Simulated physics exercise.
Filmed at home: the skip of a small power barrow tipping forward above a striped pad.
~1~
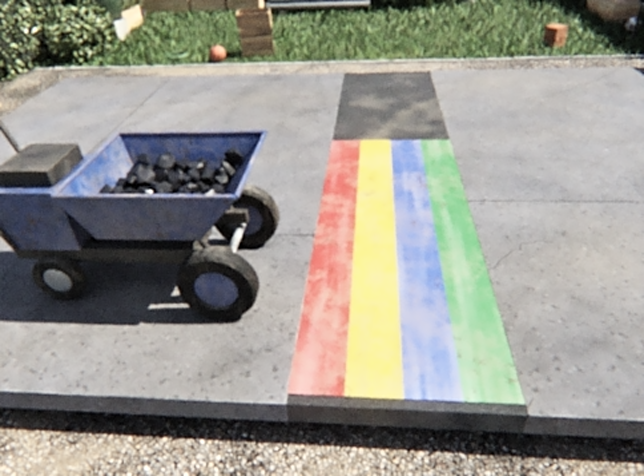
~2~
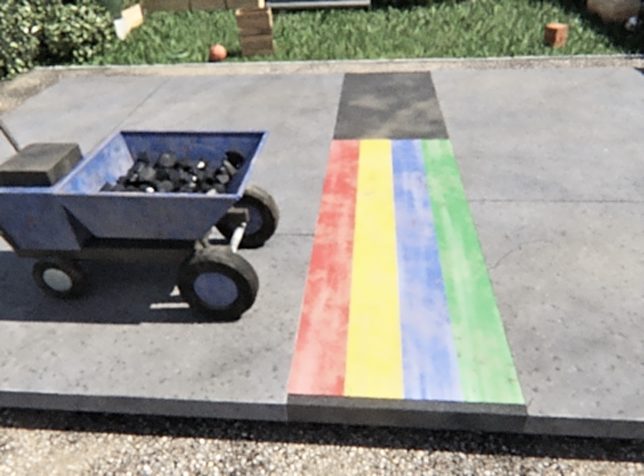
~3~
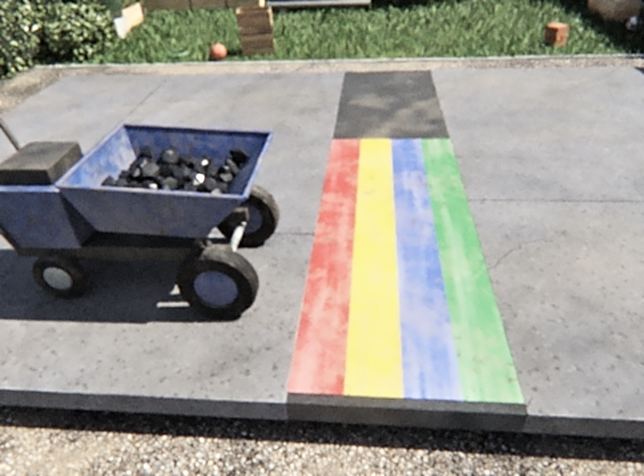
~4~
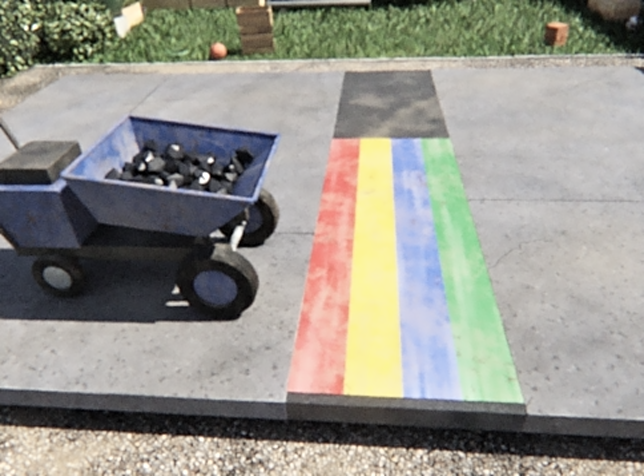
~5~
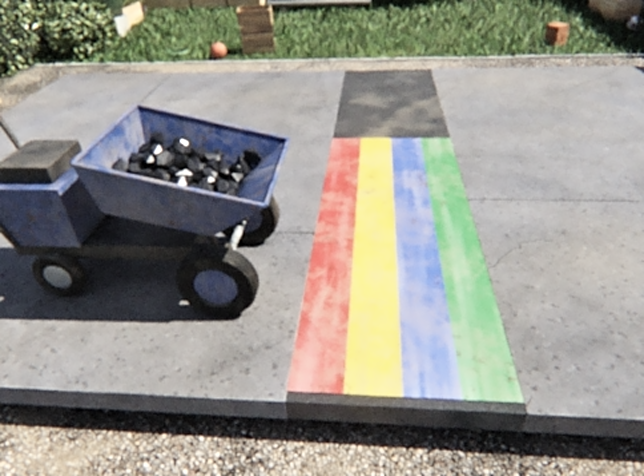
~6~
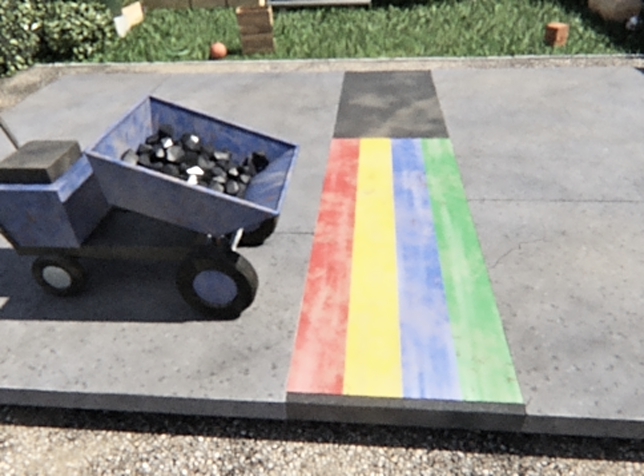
On a paved slab outdoors, a blue barrow's skip of black lumps tilts gradually rightward.
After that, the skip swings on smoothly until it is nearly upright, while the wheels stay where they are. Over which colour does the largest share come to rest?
The largest share rests over yellow.
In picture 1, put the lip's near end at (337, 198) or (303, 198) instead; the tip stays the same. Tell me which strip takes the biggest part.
The green strip for the first spot, that blue strip for the second.
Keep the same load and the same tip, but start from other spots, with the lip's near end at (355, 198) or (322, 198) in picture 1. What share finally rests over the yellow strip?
It works out to 0 per cent in the first case and 0 per cent in the second.
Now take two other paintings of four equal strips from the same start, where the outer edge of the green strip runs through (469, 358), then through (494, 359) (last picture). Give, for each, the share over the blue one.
I'd put it at some 20 % for the first and some 20 % for the second.
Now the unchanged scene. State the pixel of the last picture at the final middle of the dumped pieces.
Centre at rest: Close to (373, 273).
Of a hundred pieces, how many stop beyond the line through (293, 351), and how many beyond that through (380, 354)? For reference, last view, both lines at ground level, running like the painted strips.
About 80 % and 40 %.
Just after the last frame, skip tipped steeply; every one in the skip.
A moment on, skip tipped right over; roughly half in the skip; about a tenth over the red strip; roughly a third over the yellow strip; just a few over the blue strip.
Further on, skip tipped right over; roughly a quarter in the skip; about a tenth over the red strip; roughly half over the yellow strip; roughly a quarter over the blue strip; just a few over the green strip; just a few off the paint.
When it is over, skip tipped right over; roughly a quarter in the skip; about a tenth over the red strip; roughly half over the yellow strip; roughly a quarter over the blue strip; just a few over the green strip; just a few off the paint.
